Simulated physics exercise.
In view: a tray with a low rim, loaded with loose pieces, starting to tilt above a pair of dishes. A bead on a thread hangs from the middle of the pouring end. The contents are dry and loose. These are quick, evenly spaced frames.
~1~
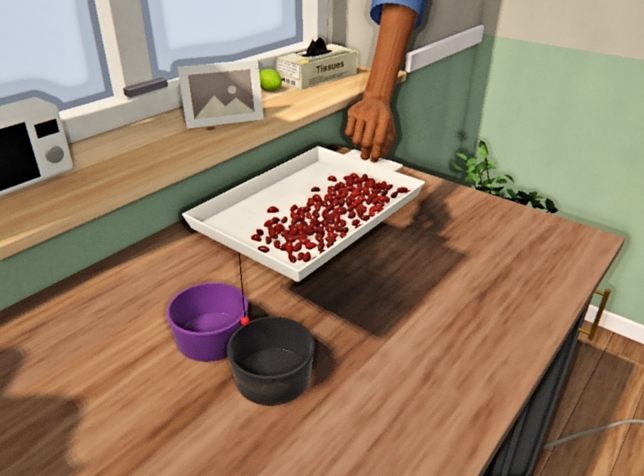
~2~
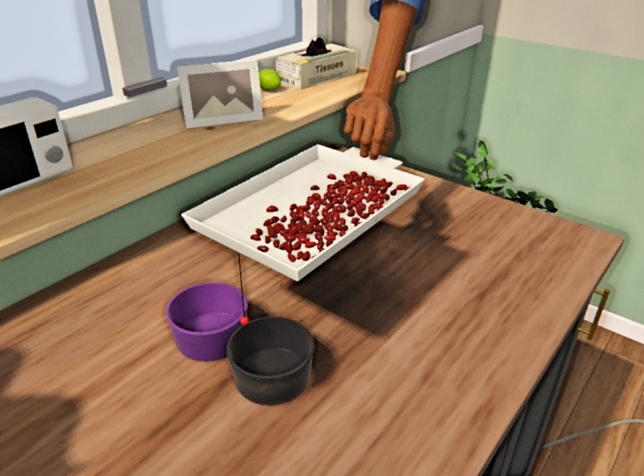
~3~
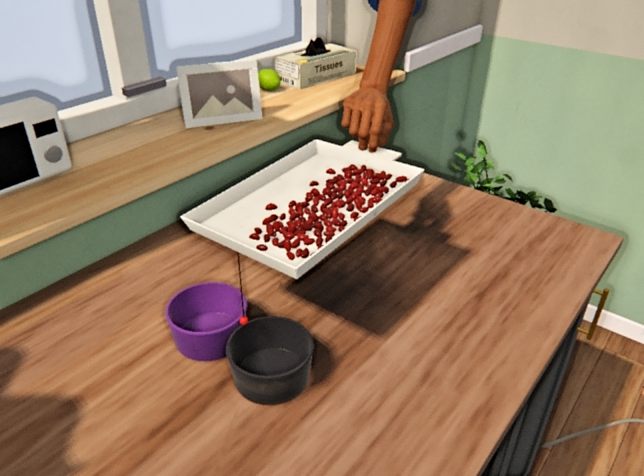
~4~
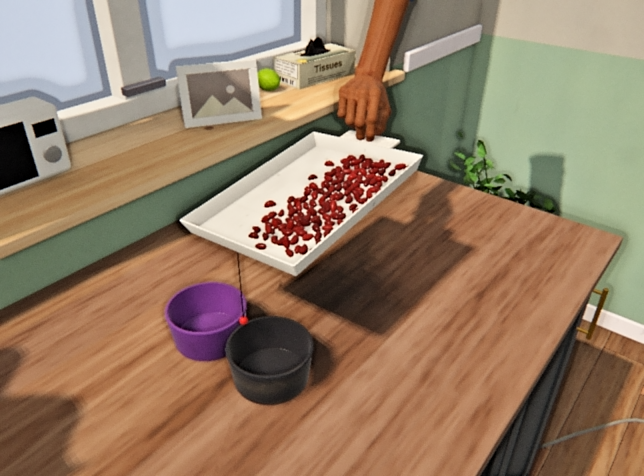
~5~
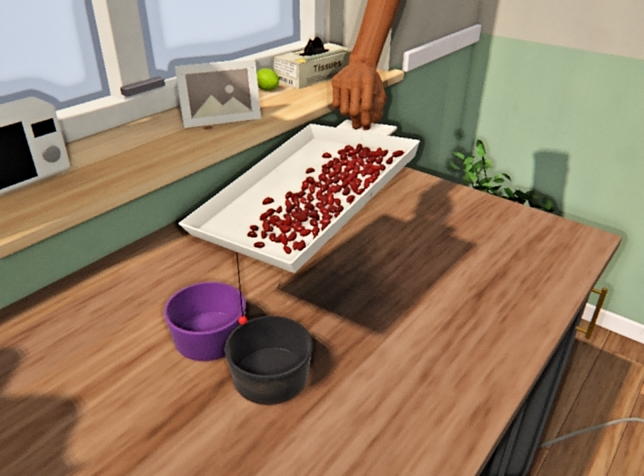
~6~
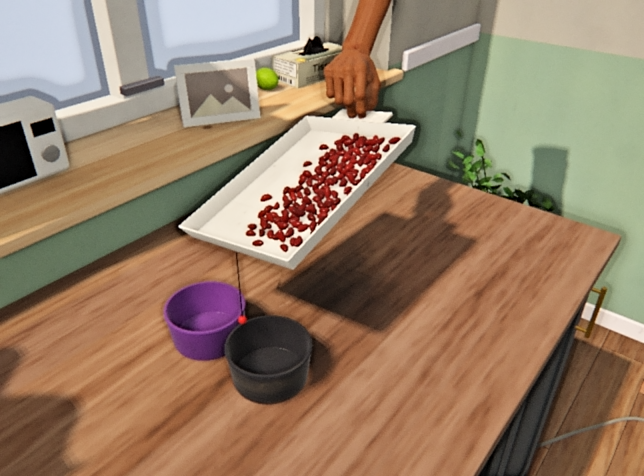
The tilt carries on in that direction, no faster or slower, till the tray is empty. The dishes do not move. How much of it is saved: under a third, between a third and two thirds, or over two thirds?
The two hold over two thirds of the load.
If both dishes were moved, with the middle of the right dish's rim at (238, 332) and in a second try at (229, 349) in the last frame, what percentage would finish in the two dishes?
In turn 80 and 70 in a hundred.
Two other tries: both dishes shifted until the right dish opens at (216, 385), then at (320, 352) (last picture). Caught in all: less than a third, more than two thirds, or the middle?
At the first place below one third, at the second below one third.
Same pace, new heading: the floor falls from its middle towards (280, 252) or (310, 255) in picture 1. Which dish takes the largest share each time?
The first try: The right-hand dish. The second: The right one.
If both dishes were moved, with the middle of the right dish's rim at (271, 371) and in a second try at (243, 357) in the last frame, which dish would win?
The first try: The left dish. The second: The left dish.
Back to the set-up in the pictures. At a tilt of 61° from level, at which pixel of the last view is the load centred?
Near (215, 218).
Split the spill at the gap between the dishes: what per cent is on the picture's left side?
About 100 per cent.
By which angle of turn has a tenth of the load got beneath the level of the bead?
At about 70°.
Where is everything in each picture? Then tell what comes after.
Corners of the pouring end (190, 214) and (298, 266), level; middle of the load (336, 211), kidney beans; left dish (179, 340); right dish (242, 383); bead on its thread (245, 321), in the first picture.
Corners of the pouring end (189, 214) and (297, 265), level; middle of the load (336, 209), in the second picture.
Corners of the pouring end (188, 216) and (295, 263), tipped barely, lowest at the left corner; middle of the load (335, 204), in the third picture.
Corners of the pouring end (187, 219) and (293, 261), tipped a little, lowest at the left corner; middle of the load (333, 197), in the fourth picture.
Corners of the pouring end (186, 222) and (290, 258), tipped a little, lowest at the left corner; middle of the load (331, 190), in the fifth picture.
Corners of the pouring end (186, 224) and (287, 255), tipped clearly, lowest at the left corner; middle of the load (328, 183); left dish (177, 339); right dish (240, 381), in the sixth picture.
Just after the last frame, tray tipped steeply; almost all on the tray; about a tenth in the air.
A moment on, tray tipped right over; roughly a quarter on the tray; roughly half in the left dish; about a tenth outside both; about a tenth in the air.
Further on, tray tipped past a quarter turn; the larger part in the left dish; roughly a quarter outside both.
When it is over, tray tipped past a quarter turn; not one in the right dish; the larger part in the left dish; roughly a quarter outside both.
